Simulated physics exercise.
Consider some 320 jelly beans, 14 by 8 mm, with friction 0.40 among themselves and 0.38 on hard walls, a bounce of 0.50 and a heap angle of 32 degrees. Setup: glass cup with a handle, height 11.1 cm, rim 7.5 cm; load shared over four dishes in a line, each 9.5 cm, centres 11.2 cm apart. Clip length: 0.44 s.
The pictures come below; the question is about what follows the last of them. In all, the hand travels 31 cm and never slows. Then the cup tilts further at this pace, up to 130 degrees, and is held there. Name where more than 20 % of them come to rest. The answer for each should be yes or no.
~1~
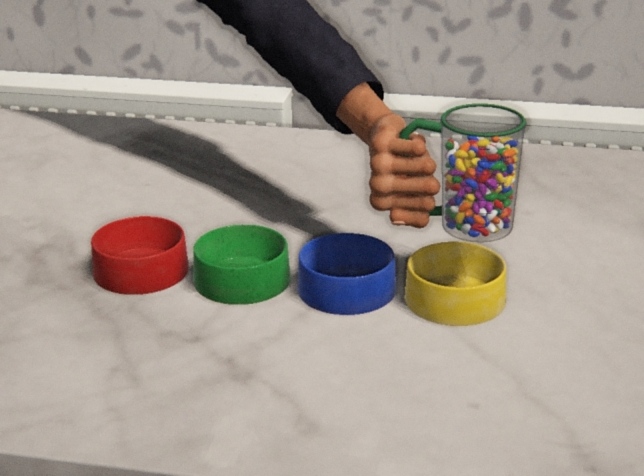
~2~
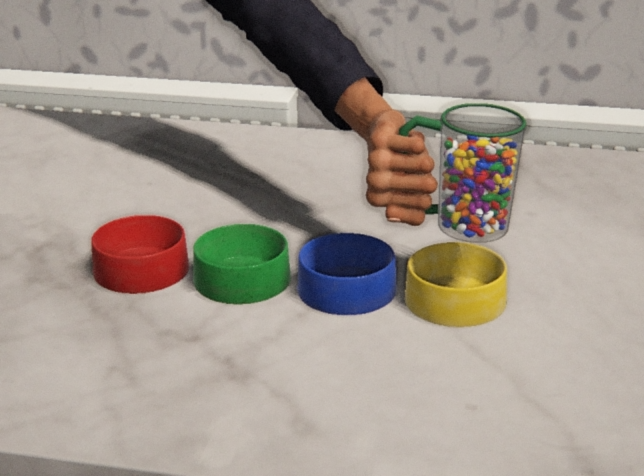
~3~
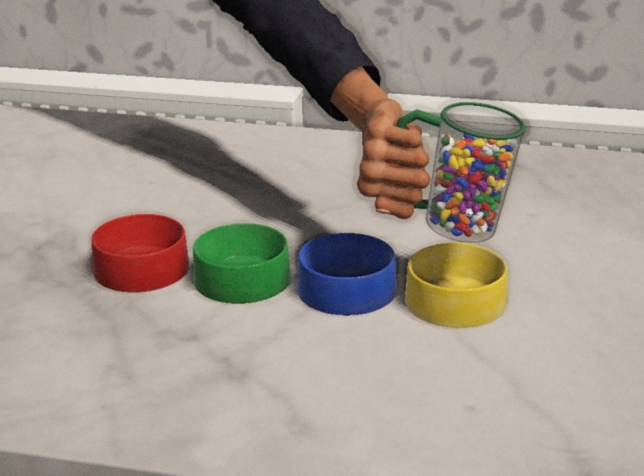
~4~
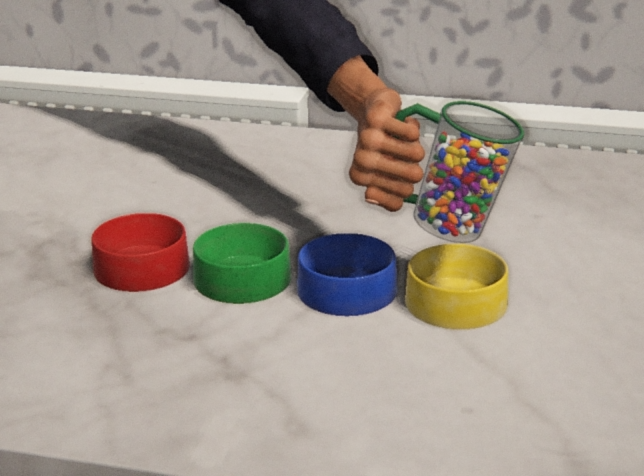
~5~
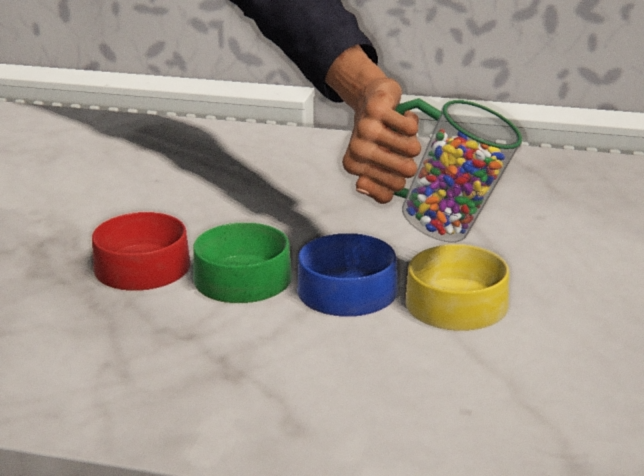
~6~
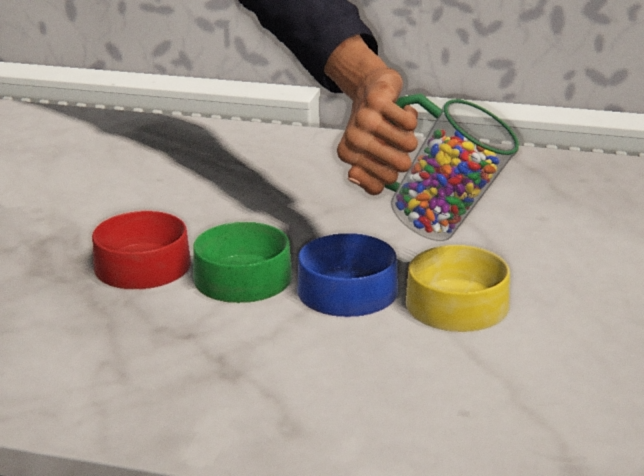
Red - no, blue - yes, green - no, yellow - yes, counter - yes.
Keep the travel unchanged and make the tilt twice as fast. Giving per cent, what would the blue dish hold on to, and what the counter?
In that case the blue dish gets 0 and the counter gets 10.
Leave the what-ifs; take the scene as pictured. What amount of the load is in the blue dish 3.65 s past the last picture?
Some 30 in a hundred by then.
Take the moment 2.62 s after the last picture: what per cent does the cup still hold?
Some 0 per cent of the load.
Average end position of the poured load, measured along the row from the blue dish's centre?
It ends up around 6 cm from that dish's centre, over to the right.
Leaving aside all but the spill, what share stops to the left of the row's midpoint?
Roughly 0 per cent of them.
Then, 1.57 s after the last picture, tilt 130 degrees; cup holds 0 %, blue 30 %, yellow 35 %.
Then, 2.62 s after the last picture, tilt 130 degrees; cup holds 0 %, blue 30 %, yellow 35 %.
Then, 3.65 s after the last picture, tilt 130 degrees; cup holds 0 %, blue 30 %, yellow 35 %.
In the end, red 0 %, blue 30 %, green 0 %, yellow 35 %, counter 35 %.
